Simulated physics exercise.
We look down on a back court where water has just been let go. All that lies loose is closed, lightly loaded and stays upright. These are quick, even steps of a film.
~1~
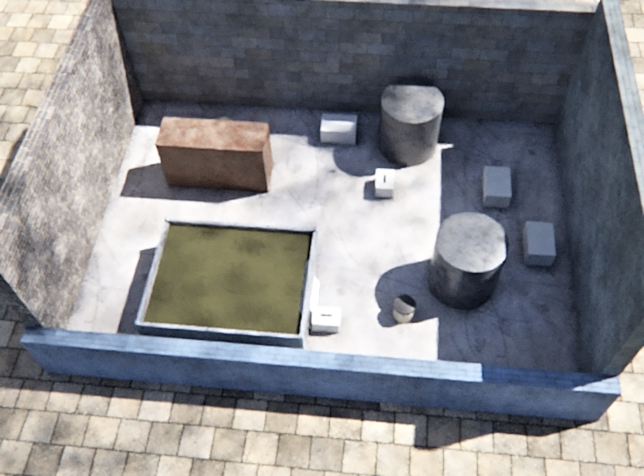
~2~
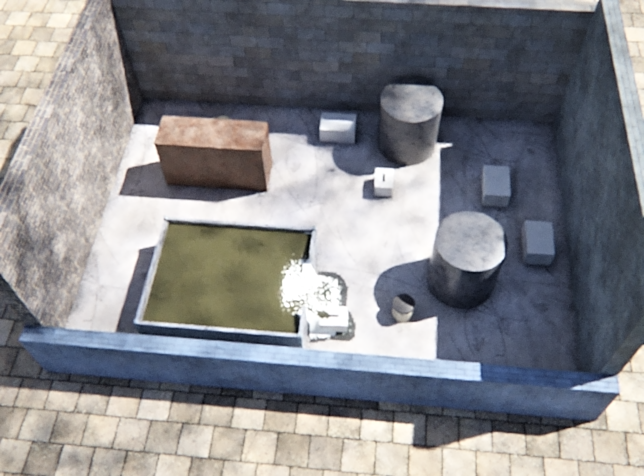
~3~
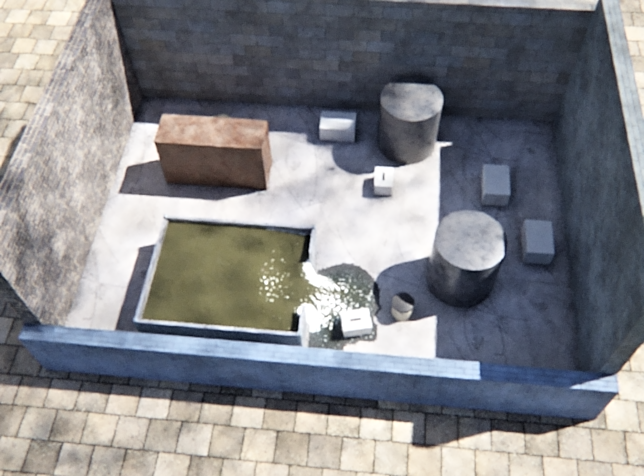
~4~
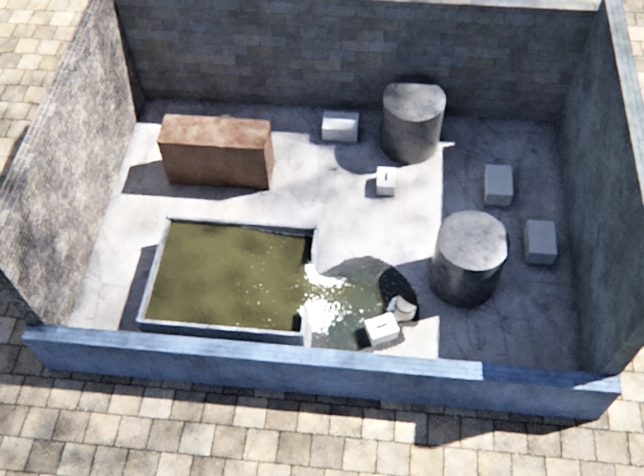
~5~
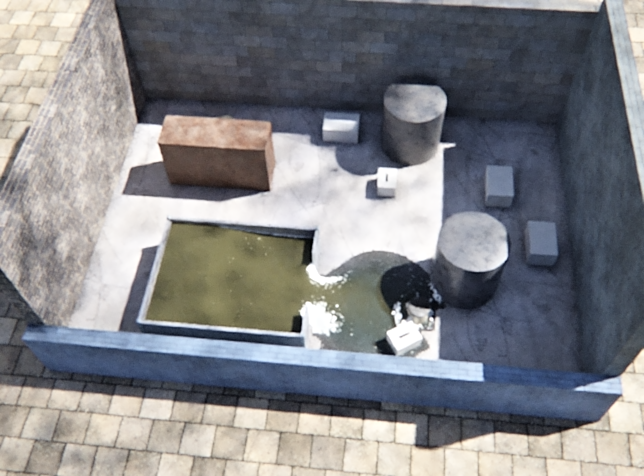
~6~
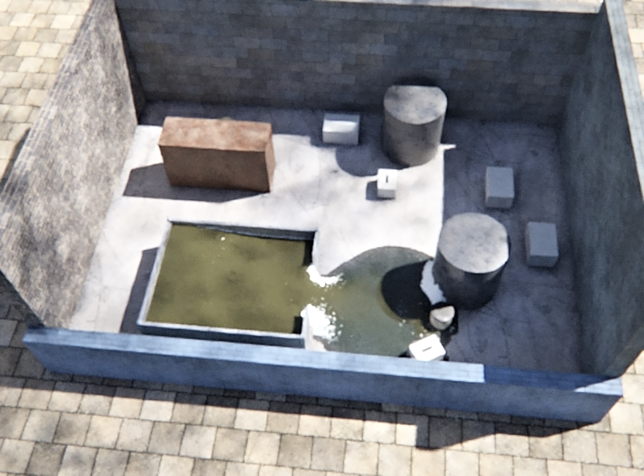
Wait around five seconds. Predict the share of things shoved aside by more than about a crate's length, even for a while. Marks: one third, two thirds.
It is from one to two thirds.
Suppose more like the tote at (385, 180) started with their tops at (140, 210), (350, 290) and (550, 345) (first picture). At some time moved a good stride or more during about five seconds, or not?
In turn: Under that, moved that far, pushed that far.
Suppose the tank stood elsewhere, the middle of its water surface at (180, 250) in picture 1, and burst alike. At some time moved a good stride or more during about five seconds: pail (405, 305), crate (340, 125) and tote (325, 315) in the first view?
One after the other: That far or more, no, shifted that much.
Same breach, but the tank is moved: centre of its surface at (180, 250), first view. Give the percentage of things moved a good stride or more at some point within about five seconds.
Roughly 60 per cent.
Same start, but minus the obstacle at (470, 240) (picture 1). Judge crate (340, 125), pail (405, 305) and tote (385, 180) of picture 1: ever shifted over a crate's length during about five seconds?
One after the other: Never so far, that far or more, short of that.
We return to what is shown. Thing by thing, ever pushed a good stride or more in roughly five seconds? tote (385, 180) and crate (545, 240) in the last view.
One after the other: Less than that, swept aside.
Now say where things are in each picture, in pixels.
A tote at (327, 315) rests on the ground; a pail at (405, 304), on the bottom; 0 of 7 have shifted, in the first picture.
A tote at (334, 316) rests on the ground, close to its start; a pail at (404, 303) rests on the ground; 1 of 7 have shifted, in the second picture.
A tote at (356, 319), on the bottom, a stride from its start; a pail at (403, 302) rests on the ground; 1 of 7 have shifted, in the third picture.
A tote at (382, 326) rests on the ground, a stride from its start; a pail at (406, 302), on the bottom; 1 of 7 have shifted, in the fourth picture.
A tote at (405, 335) rests on the ground, a stride from its start; a pail at (419, 307) rests on the ground, close to its start; 2 of 7 have shifted, in the fifth picture.
A tote at (427, 349), on the bottom, a stride from its start; a pail at (443, 311), on the bottom, a stride from its start; 2 of 7 have shifted, in the sixth picture.
A moment on, 2 of 7 are well off their spots; 0 afloat.
Next, 2 of 7 are well off their spots; 2 afloat.
Later, 2 of 7 are well off their spots; 1 afloat.
In the end, 3 of 7 are well off their spots, and 3 have been at some point; 2 afloat.
